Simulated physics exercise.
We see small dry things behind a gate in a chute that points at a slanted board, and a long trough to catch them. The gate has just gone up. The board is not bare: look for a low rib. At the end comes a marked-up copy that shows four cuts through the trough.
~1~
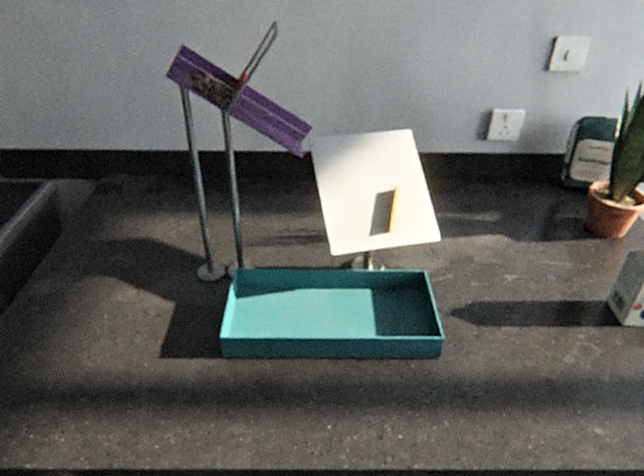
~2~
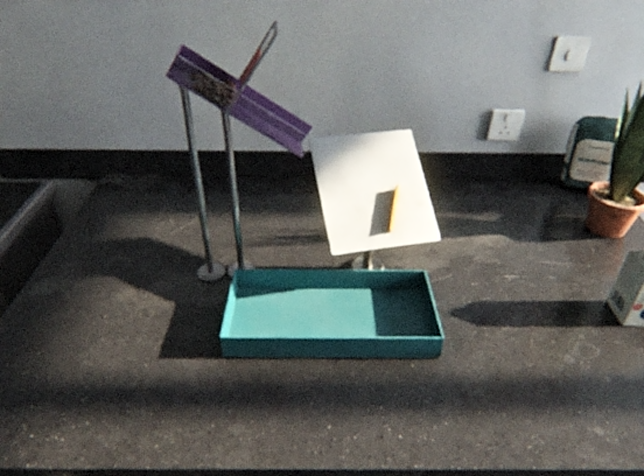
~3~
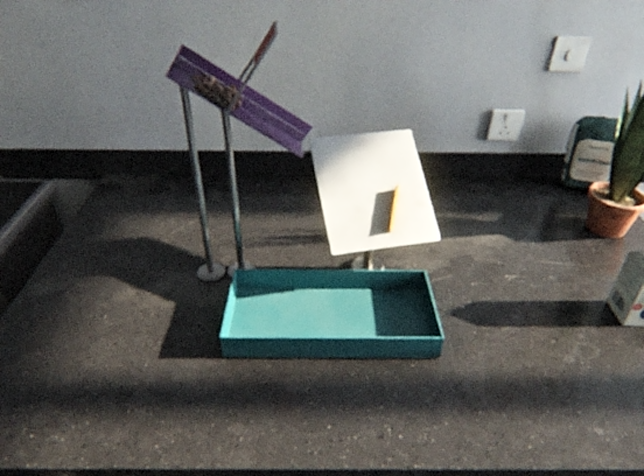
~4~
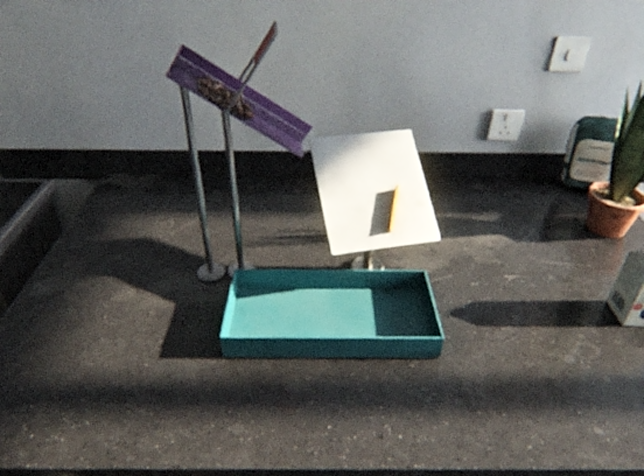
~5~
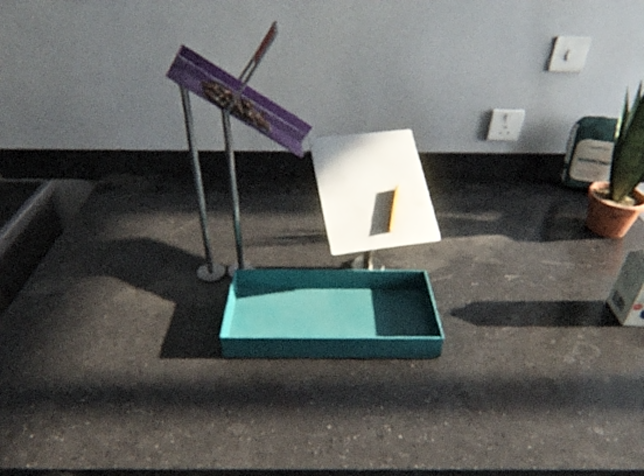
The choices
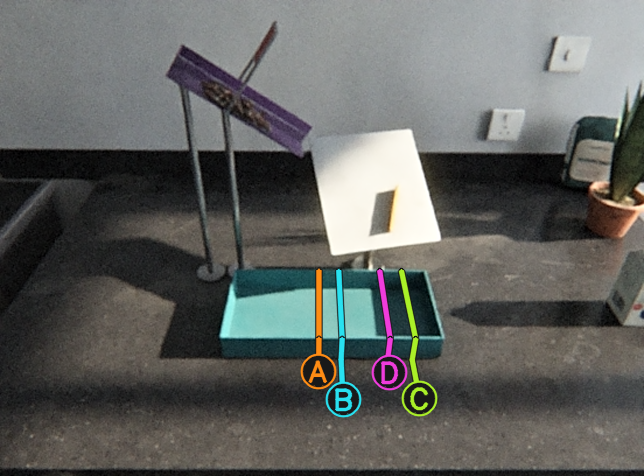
On a dark countertop, a heap of small brown pieces slid slowly down a raised purple chute toward a tilted white board with a yellow rib, while the teal trough below stayed empty.
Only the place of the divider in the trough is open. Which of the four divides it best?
Choose D.
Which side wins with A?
Right.
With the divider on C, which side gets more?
Left.
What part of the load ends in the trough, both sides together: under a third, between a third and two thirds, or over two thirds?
Over two thirds.
On the marked copy, line A crosses the front rim at (318, 337); line B crosses the front rim at (342, 337); line C crosses the front rim at (415, 338); line D crosses the front rim at (390, 338).
Choosing A, of what is caught, none on the left of the divider, all on the right.
Choosing B, of what is caught, none on the left of the divider, all on the right.
Choosing C, of what is caught, nearly all on the left of the divider, a small part on the right.
Choosing D, of what is caught, about half on the left of the divider, about half on the right.
